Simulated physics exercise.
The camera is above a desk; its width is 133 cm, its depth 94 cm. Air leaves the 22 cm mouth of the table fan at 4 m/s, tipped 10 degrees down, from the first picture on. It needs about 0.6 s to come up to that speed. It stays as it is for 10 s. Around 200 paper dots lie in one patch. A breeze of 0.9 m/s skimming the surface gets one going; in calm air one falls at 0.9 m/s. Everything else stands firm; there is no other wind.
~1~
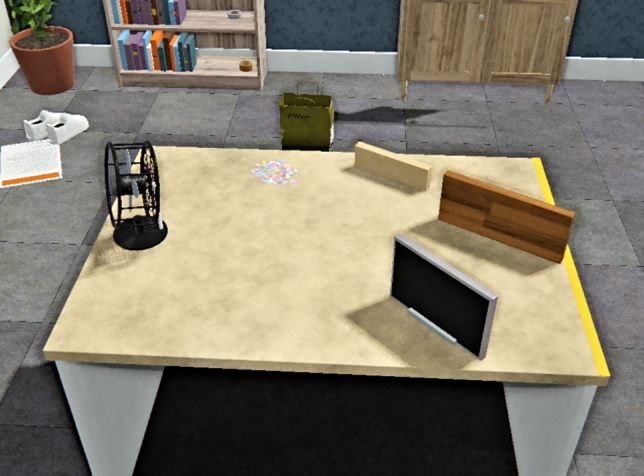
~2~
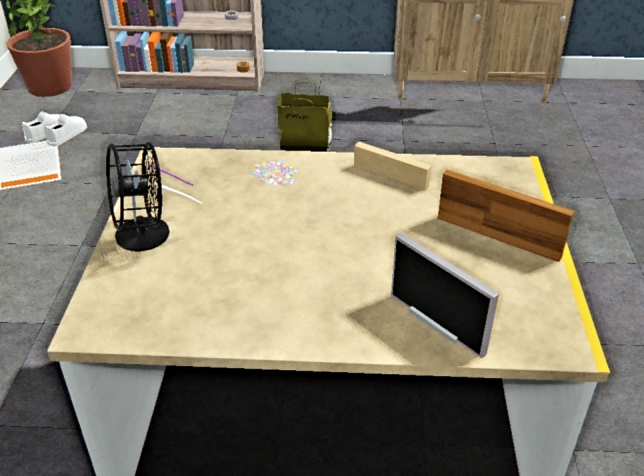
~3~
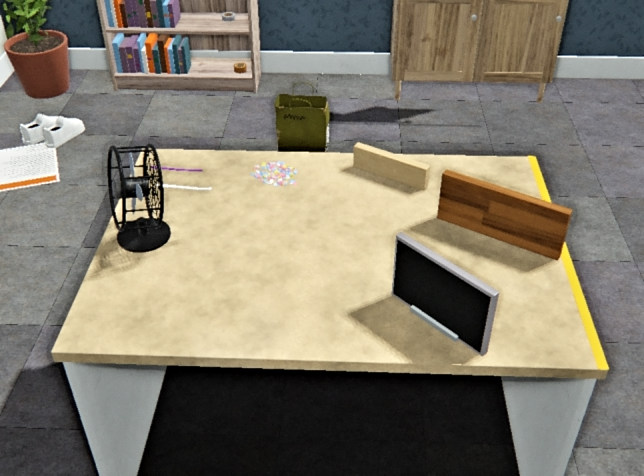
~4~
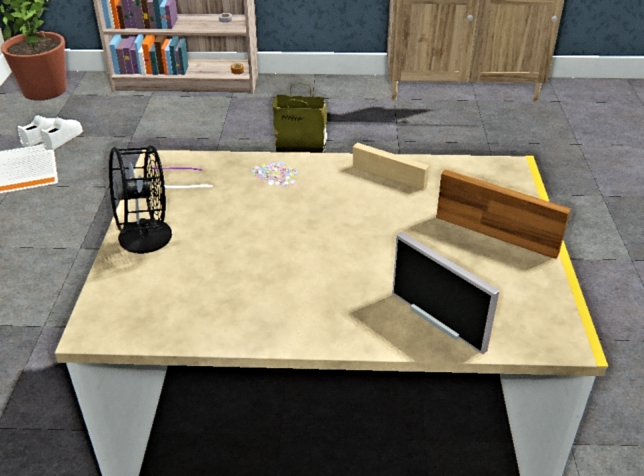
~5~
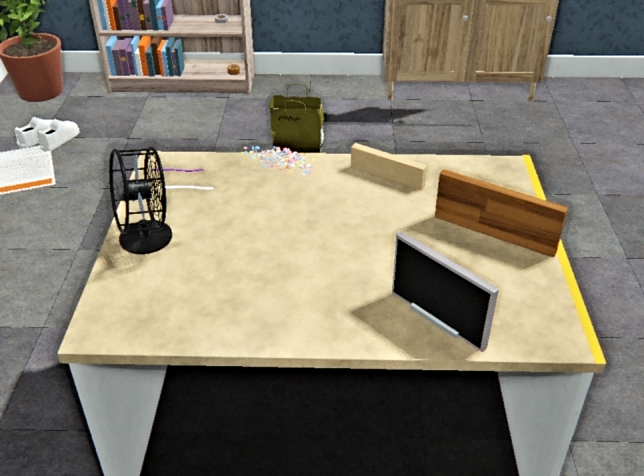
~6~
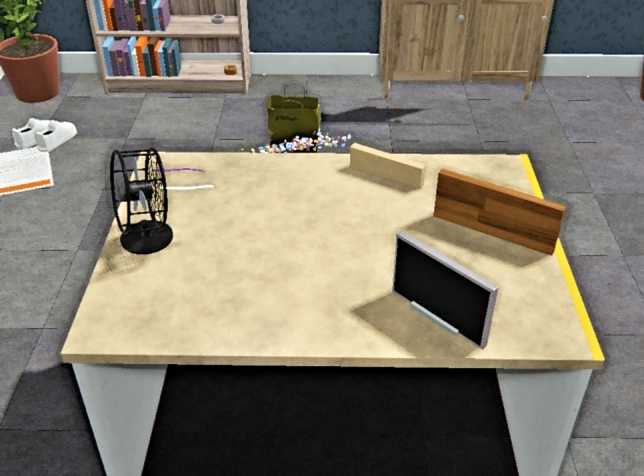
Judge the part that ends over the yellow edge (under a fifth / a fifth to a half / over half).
The share over the yellow edge is less than a fifth.
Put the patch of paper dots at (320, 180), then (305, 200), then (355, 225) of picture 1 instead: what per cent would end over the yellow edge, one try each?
In turn about 10 %, 90 %, 70 %.
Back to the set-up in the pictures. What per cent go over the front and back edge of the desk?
Roughly 0 % front, 100 % back.
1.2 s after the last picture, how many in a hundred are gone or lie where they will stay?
Some 100 per cent.
Then, 1.2 s after the last picture the count stands so, 0 % are over the yellow edge.
Then, 2.4 s after the last picture the count stands so, 0 % are over the yellow edge.
Then, 4.7 s after the last picture the count stands so, 0 % are over the yellow edge.
Then, 9.2 s after the last picture, at the end, 0 % are over the yellow edge.
